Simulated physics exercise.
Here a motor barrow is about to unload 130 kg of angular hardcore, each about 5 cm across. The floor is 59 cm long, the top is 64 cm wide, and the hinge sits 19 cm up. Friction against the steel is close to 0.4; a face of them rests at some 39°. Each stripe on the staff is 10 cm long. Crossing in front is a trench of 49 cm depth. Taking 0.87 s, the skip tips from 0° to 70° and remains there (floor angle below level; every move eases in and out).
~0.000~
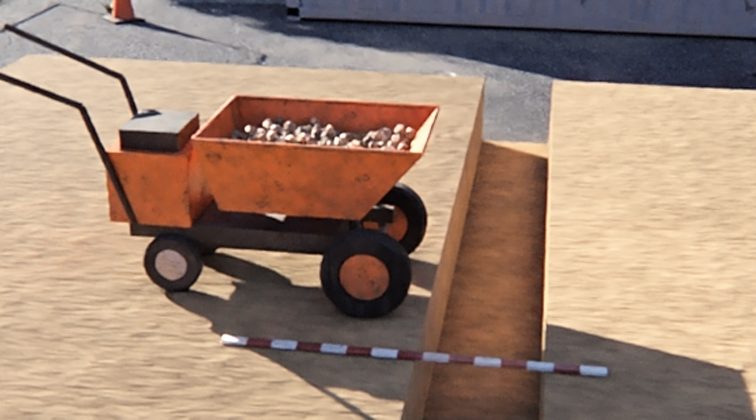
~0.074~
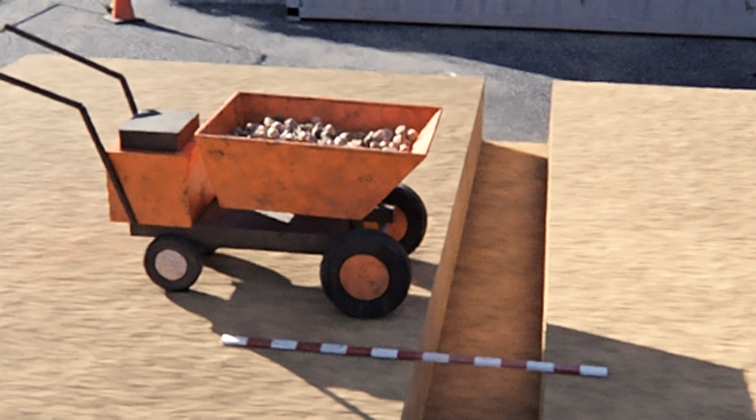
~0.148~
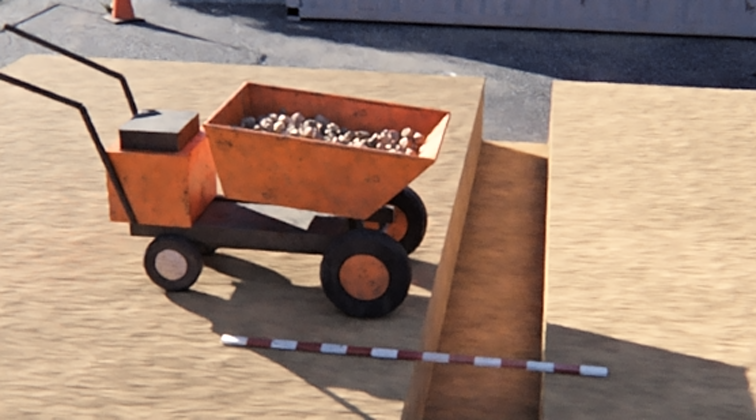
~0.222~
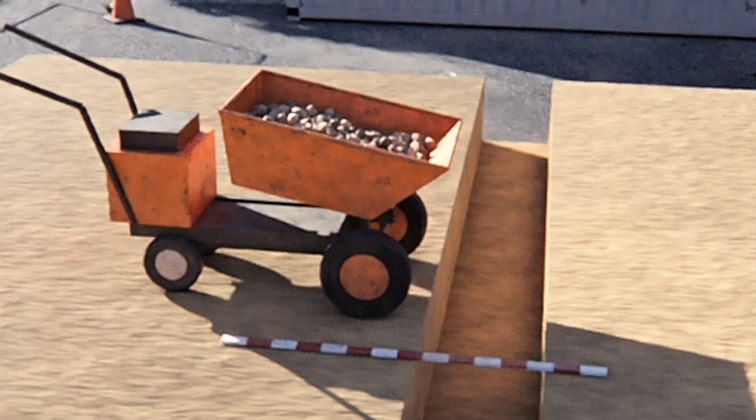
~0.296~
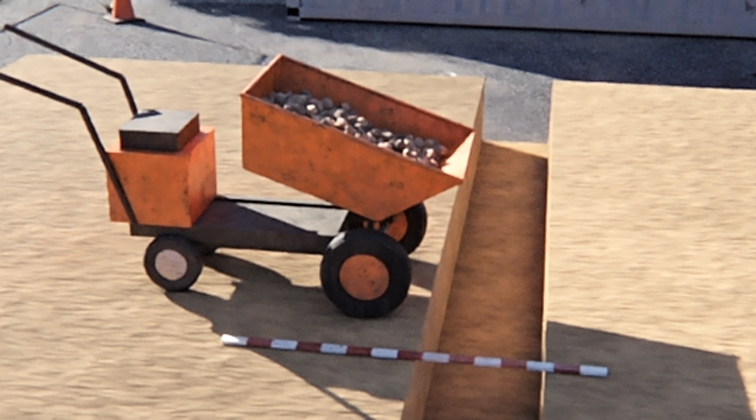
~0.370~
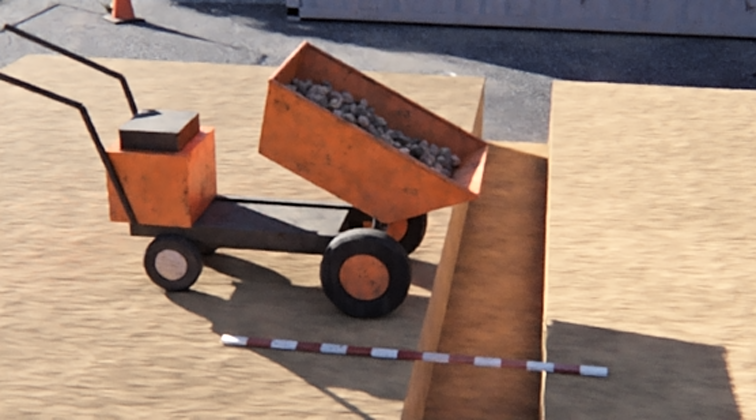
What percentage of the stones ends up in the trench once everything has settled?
About 55 per cent.
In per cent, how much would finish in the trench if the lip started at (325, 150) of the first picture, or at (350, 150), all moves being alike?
First some 90, then 90 per cent.
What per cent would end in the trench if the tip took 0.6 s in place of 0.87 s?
Near 45 per cent.
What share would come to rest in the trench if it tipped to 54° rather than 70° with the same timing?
It would be close to 10 percent.
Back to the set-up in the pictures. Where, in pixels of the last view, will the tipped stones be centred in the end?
About (534, 367).
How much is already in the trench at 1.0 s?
10 per cent, give or take.
After 0.6 s the floor is at 59°; 100 % in the skip; the foremost stones are at (490, 231).
After 1.0 s the floor is at 70°; 83 % in the skip, 9 % in the trench, 8 % past the trench; the foremost stones are at (588, 310).
After 1.3 s the floor is at 70°; 42 % in the skip, 22 % in the trench, 36 % past the trench; the foremost stones are at (708, 317).
After 3.3 s the floor is at 70°; 9 % in the skip, 55 % in the trench, 36 % past the trench; the foremost stones are past the picture's edge.
